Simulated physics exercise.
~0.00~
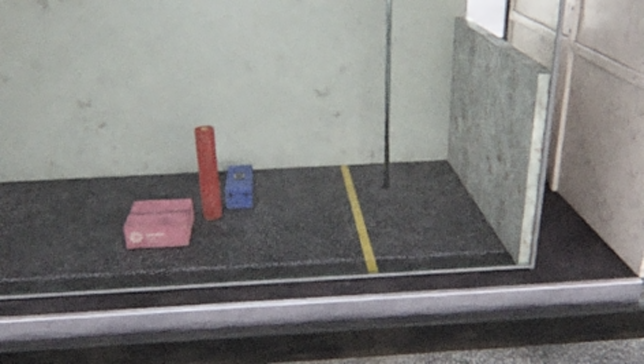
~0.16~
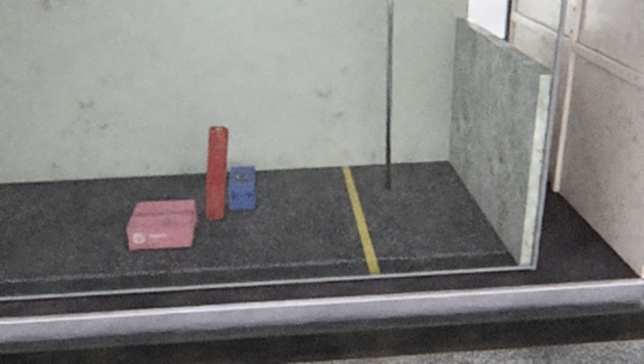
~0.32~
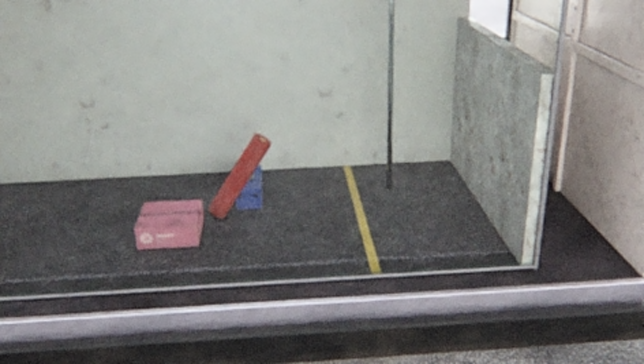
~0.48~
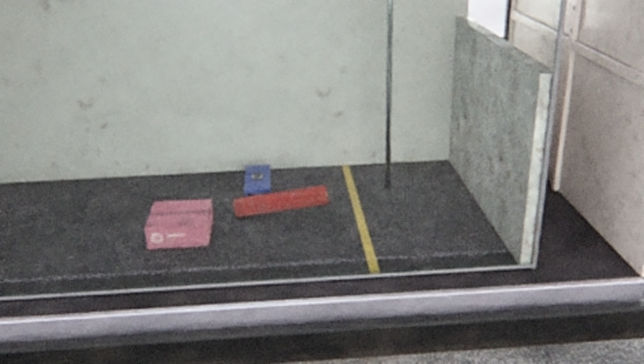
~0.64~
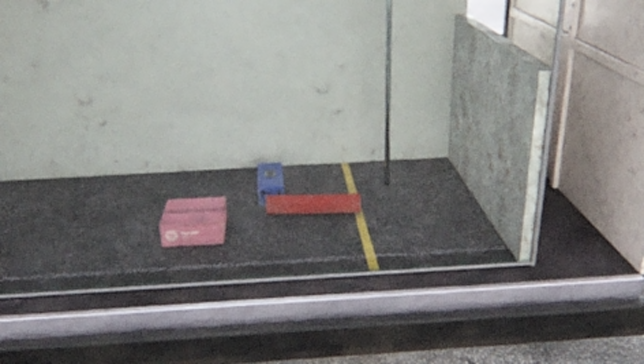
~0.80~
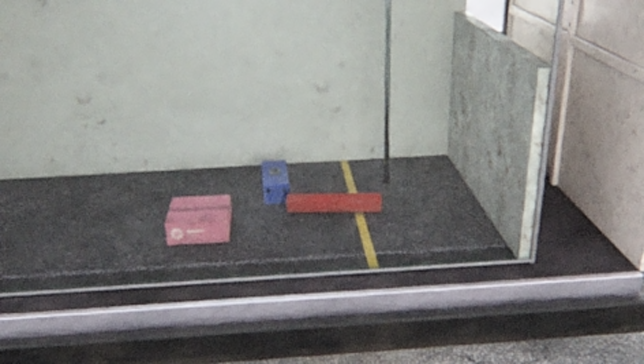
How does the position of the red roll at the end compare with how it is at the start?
At the start the red roll stands upright, and by the end it is lying on its side.
